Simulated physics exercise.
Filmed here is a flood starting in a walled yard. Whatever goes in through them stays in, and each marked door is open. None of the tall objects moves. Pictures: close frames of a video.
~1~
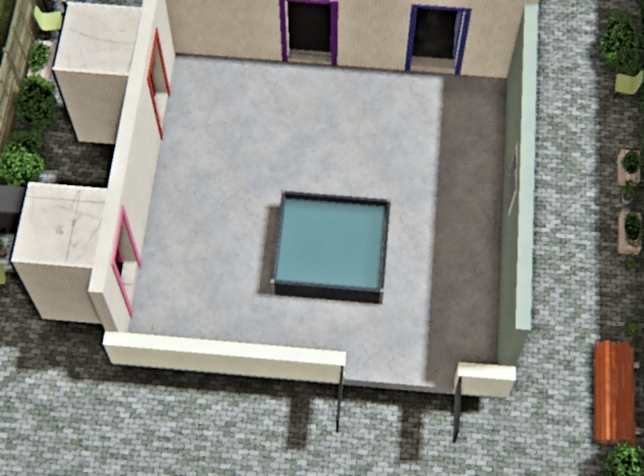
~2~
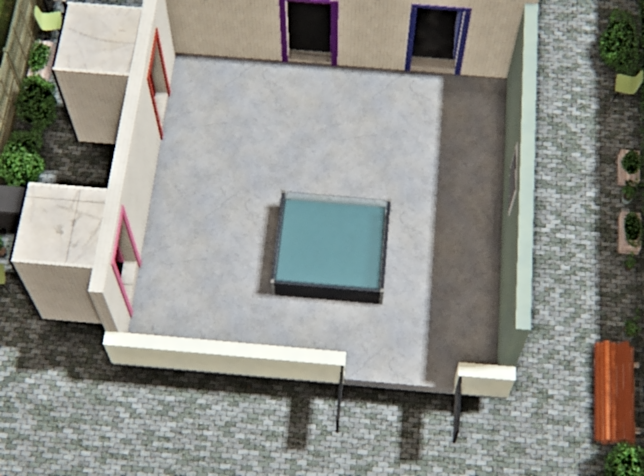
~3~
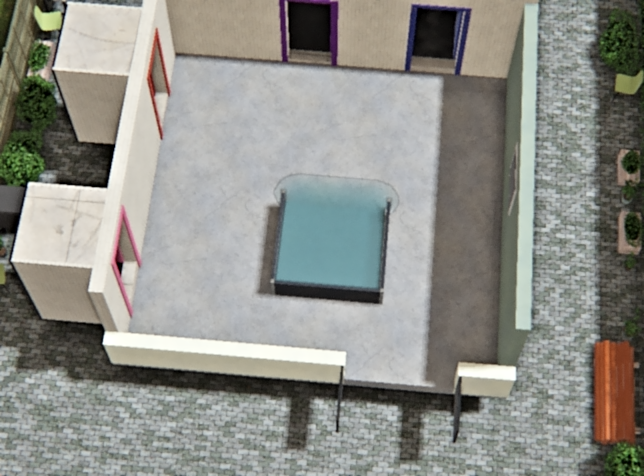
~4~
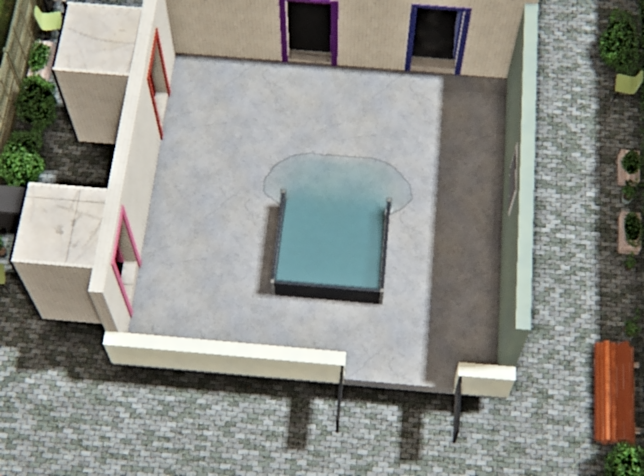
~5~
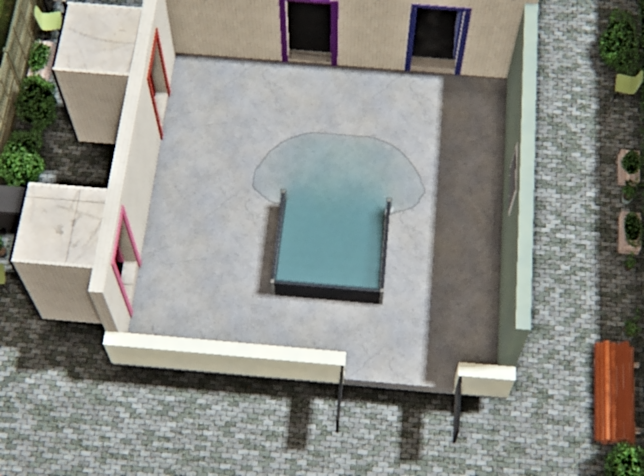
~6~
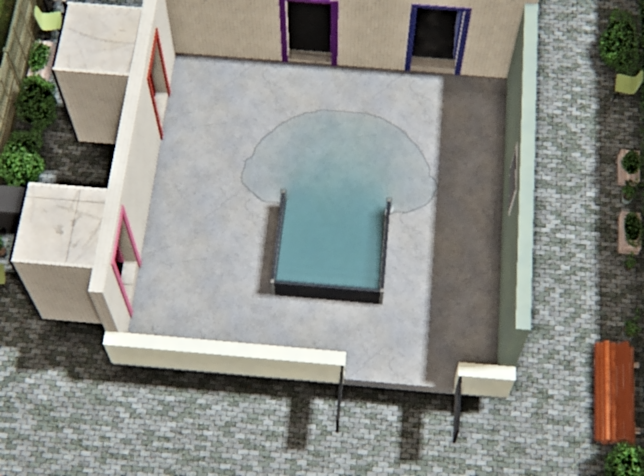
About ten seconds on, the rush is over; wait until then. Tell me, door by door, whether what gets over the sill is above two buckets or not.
Result: The purple door gets too much water coming through. The red door doesn't get too much water coming through. The blue door doesn't get too much water coming through. The pink door doesn't get too much water coming through.
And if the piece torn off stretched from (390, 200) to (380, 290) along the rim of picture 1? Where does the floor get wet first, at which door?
It's the blue door.
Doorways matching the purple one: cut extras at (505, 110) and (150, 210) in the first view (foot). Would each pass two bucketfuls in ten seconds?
In order: Exceeds it, falls short.
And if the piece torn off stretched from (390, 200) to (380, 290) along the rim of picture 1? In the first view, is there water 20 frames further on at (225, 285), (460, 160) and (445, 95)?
In turn: Untouched, then inundated, then inundated.
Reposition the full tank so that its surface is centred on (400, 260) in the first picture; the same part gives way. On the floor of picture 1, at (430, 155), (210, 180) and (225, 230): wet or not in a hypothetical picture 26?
Going through them in turn: Waterlogged, still bare and still bare.
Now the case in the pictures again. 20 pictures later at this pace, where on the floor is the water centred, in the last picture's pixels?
Near (344, 133).
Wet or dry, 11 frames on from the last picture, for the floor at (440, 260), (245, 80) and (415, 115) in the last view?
In turn, the points end up high and dry, soaked and soaked.
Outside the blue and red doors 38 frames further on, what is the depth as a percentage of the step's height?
Approx. 50 % followed by 60 %.
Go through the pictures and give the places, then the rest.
The first picture shows still water in the water tank at (332, 242).
In the second picture, the front is at a hidden place, out from the gap on the water tank's far side.
In the third picture, water pours out on the water tank's far side and has run to (280, 191).
In the fourth picture, the front is at (279, 169), out from the gap on the water tank's far side.
In the fifth picture, the front is at (285, 145), out from the gap on the water tank's far side.
In the sixth picture, the front is at (322, 114), out from the gap on the water tank's far side.
A moment on, water covers 30 % of the floor; the purple door wet at the sill, nothing in, the red door not reached, the blue door not reached, the pink door not reached.
Next, water covers 40 % of the floor; the purple door over two buckets in, the red door not reached, the blue door wet at the sill, nothing in, the pink door not reached.
Then, water covers 40 % of the floor; the purple door far over two buckets in, the red door wet at the sill, nothing in, the blue door wet at the sill, nothing in, the pink door not reached.
Later, water covers 70 % of the floor; the purple door far over two buckets in, the red door wet at the sill, nothing in, the blue door wet at the sill, nothing in, the pink door not reached.
In the end, water covers 95 % of the floor; the purple door far over two buckets in, the red door wet at the sill, nothing in, the blue door wet at the sill, nothing in, the pink door wet at the sill, nothing in.
